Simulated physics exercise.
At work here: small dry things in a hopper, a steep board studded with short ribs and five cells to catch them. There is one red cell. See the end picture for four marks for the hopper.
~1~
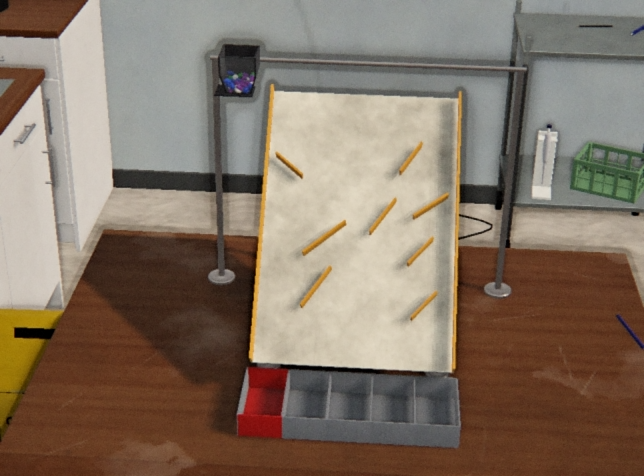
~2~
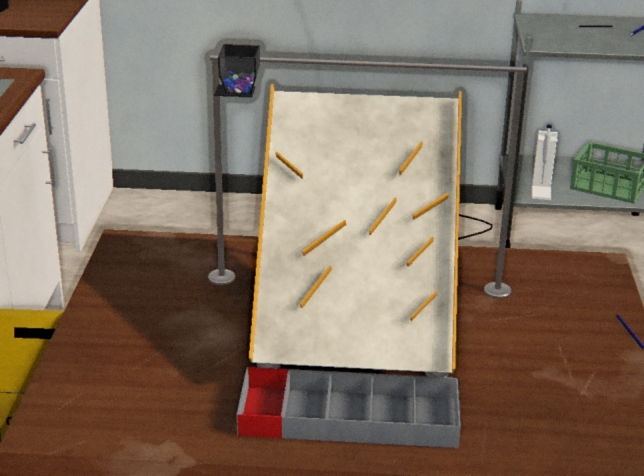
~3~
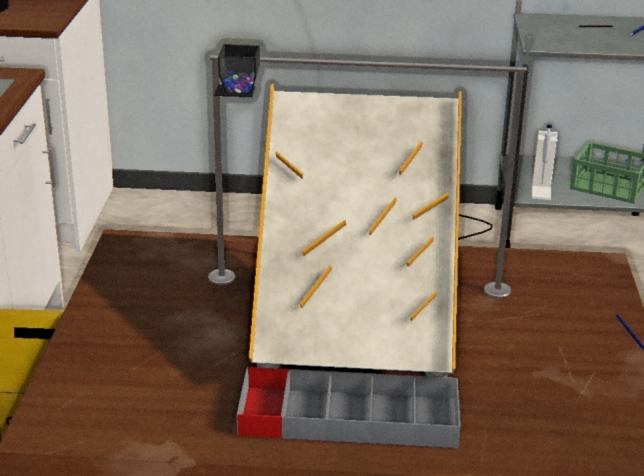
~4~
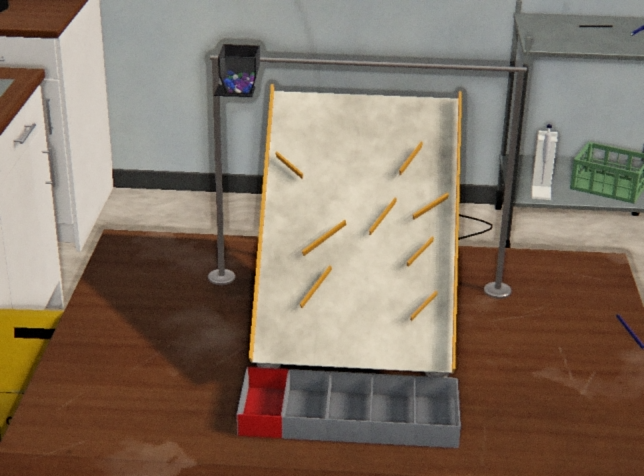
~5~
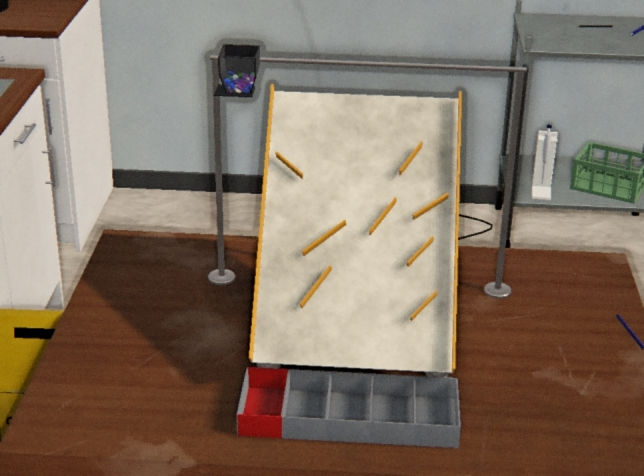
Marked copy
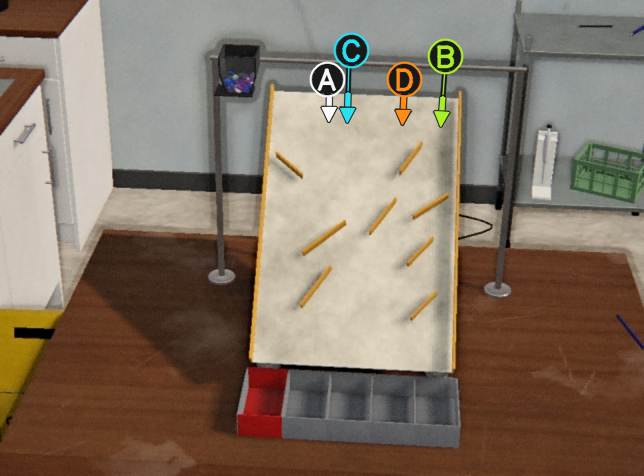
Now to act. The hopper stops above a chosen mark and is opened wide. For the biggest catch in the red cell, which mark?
Mark A does it best.
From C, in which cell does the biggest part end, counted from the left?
The first from the left.
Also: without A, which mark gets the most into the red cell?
Mark C.
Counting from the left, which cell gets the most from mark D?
The second from the left.
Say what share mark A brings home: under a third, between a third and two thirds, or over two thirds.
It is over two thirds.
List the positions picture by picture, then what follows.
In the first frame, hopper (241, 84), jelly beans, door shut.
In the second frame, ribs (276, 152) to (302, 174), (400, 170) to (422, 142), (370, 231) to (396, 198).
In the third frame, ribs (414, 215) to (448, 193), (303, 252) to (346, 220), (408, 263) to (433, 237).
In the fourth frame, ribs (301, 305) to (331, 266), (411, 317) to (437, 291).
In the fifth frame, red cell (260, 425), number 1 of 5 from the left.
On the marked copy, mark A meets the board at (328, 116); mark B meets the board at (441, 121); mark C meets the board at (347, 117); mark D meets the board at (402, 119).
For mark A, the larger part in the red cell, about a tenth in other cells, about a tenth held on the board, just a few outside the box.
For mark B, not one piece in the red cell, the larger part in other cells, about a tenth held on the board, just a few outside the box.
For mark C, roughly two thirds in the red cell, roughly a quarter in other cells, just a few held on the board, about a tenth outside the box.
For mark D, about a tenth in the red cell, the larger part in other cells.
